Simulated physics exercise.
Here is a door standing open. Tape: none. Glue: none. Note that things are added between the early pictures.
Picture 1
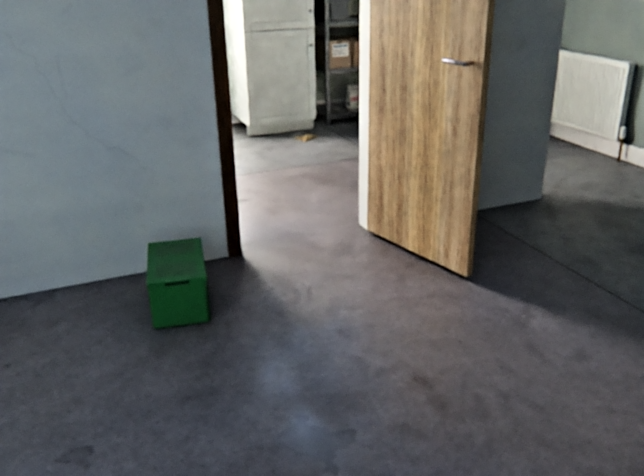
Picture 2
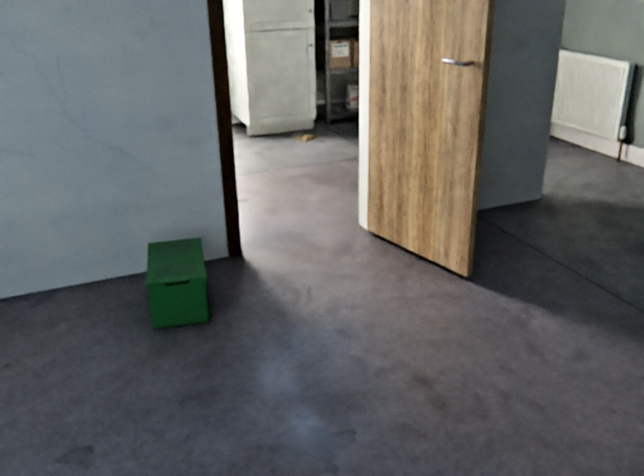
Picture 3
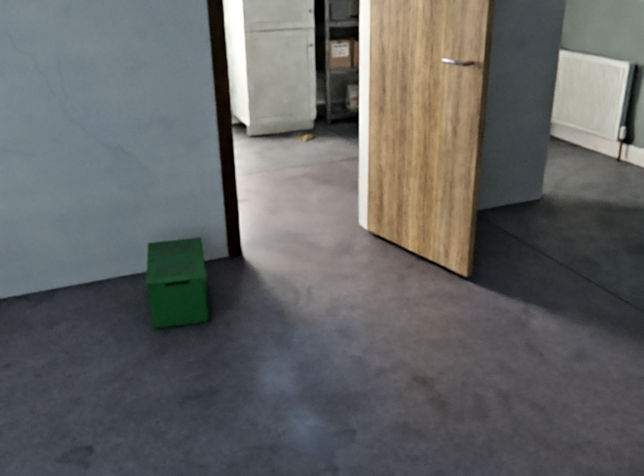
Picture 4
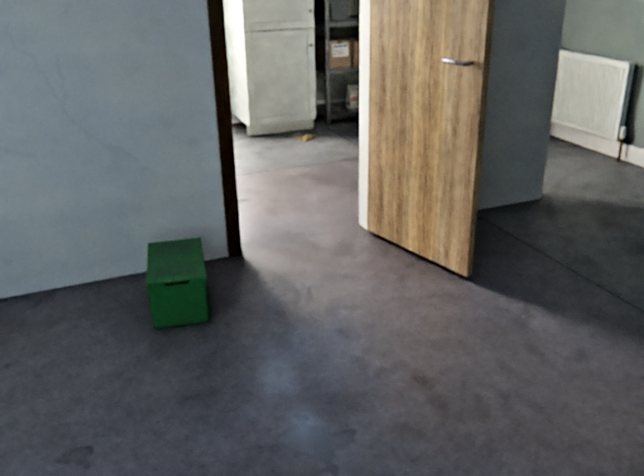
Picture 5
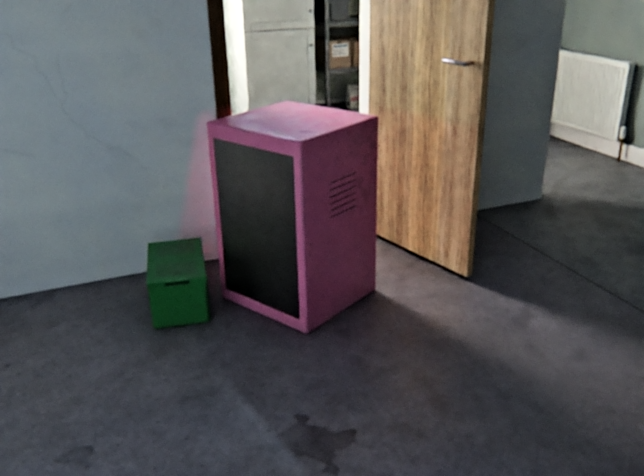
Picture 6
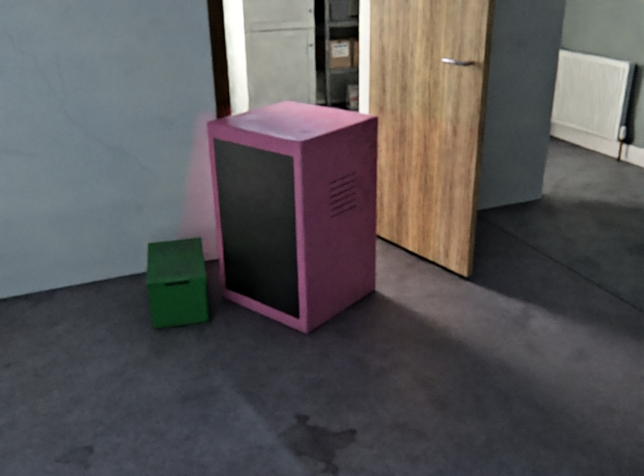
A large pink cabinet with a dark front panel suddenly appeared in front of the doorway, beside a small green box, while the wide-open wooden door stayed completely still.
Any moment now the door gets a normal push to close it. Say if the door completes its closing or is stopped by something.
Okay, the door ends up with a gap before the frame.
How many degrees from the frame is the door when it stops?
About 70°.
Then, 0.50 s later than the last frame, open by 83°.
Then, 0.70 s later than the last frame, open by 68°.
When it is over, open by 68°; both as before. End places, in pixels of the last picture, pink appliance near (296, 211).
